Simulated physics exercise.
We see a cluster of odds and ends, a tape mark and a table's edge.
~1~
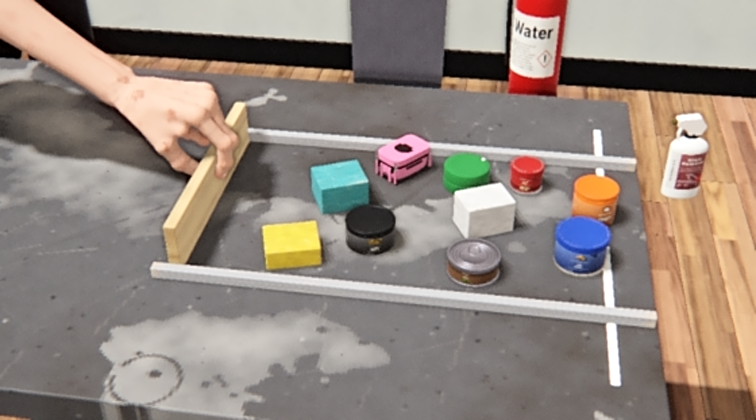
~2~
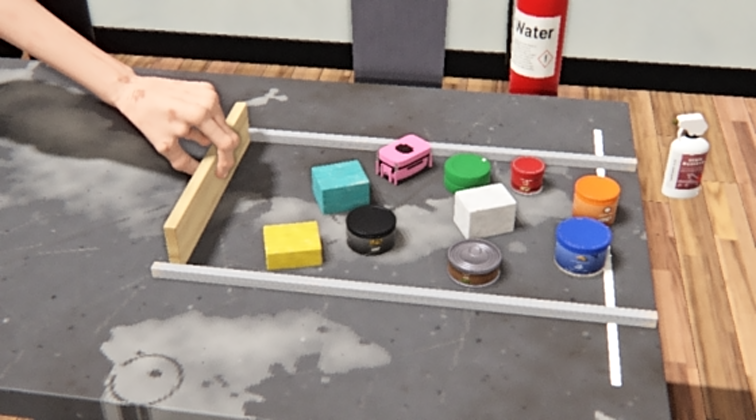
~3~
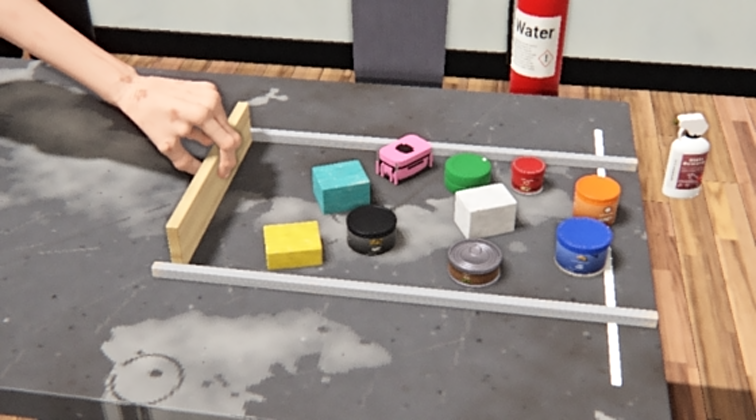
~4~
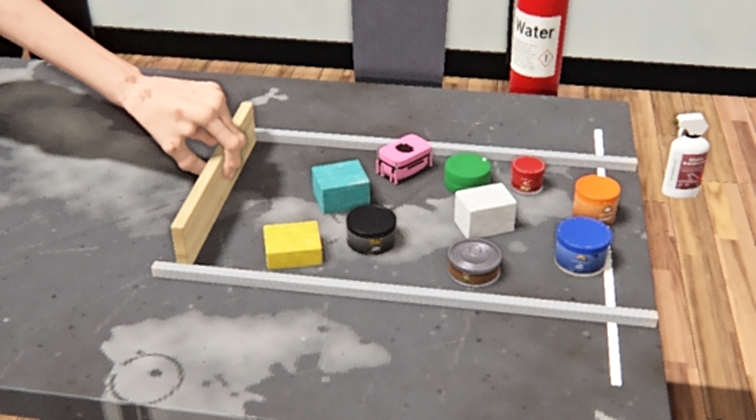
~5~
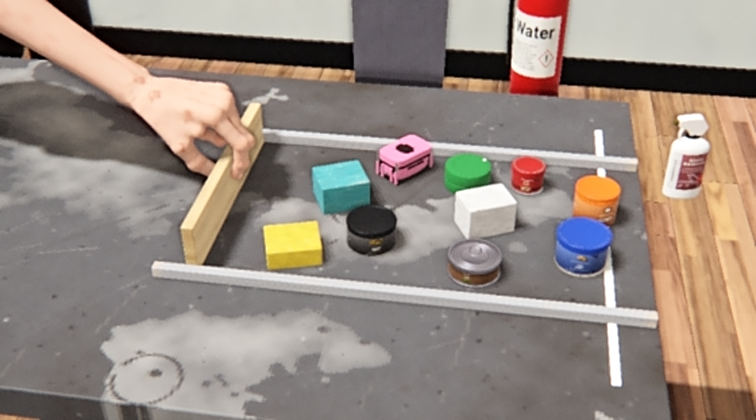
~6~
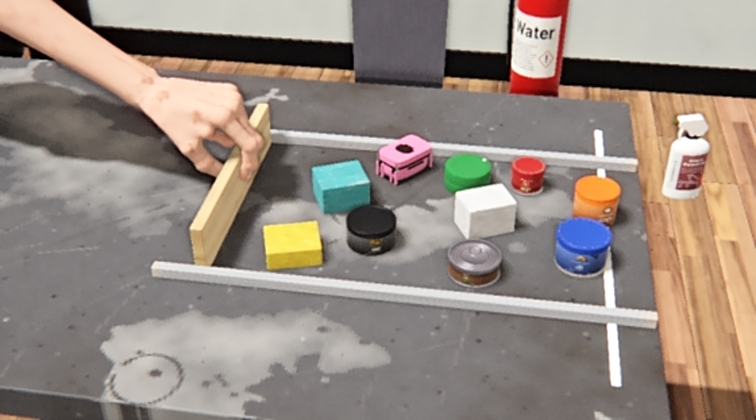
A hand sliding a wooden board slowly rightward between two rails, while the tubs, blocks and pink object ahead stay still.
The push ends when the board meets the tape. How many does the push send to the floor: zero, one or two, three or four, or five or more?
Here the number that fall off is five or more.
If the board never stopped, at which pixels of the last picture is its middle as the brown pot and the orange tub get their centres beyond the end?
About (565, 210), and (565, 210) for the other.
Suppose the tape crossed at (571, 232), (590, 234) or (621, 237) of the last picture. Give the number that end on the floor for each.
In that order 2, 5 and 6.
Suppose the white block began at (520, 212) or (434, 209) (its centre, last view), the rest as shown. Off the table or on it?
In that order, it goes over; comes down.
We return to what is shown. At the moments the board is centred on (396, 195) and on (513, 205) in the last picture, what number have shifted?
4 and 10.
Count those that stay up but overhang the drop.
Overhanging: 3.
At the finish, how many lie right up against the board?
4 of them.
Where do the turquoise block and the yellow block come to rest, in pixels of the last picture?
The turquoise block at (633, 219), the yellow block at (640, 286).
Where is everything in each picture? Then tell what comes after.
Orange tub (595, 202); blue tin (581, 247); red pot (527, 176); board (211, 179); tape (605, 235), in the first picture.
Blue tin (582, 247); board (212, 179), in the second picture.
Red pot (528, 176); turquoise block (341, 187), in the third picture.
Orange tub (596, 202); white block (485, 212), in the fourth picture.
Blue tin (582, 247); yellow block (293, 245), in the fifth picture.
Orange tub (596, 203); blue tin (582, 248); red pot (528, 177); board (235, 181); tape (606, 235), in the sixth picture.
Soon after, none off yet; orange tub at rest near (596, 203); blue tin at rest near (582, 248); red pot at rest near (528, 177).
After that, none off yet; orange tub at rest near (596, 203); blue tin at rest near (582, 248); red pot displaced about its own width near (548, 178).
And then, none off yet; orange tub displaced about its own width near (630, 203); blue tin displaced about its own width near (627, 252); red pot displaced well along near (642, 181).
In the end, the number that fall off is five or more; gone, green lid, brown pot, white block, red pot, blue tin and orange tub.
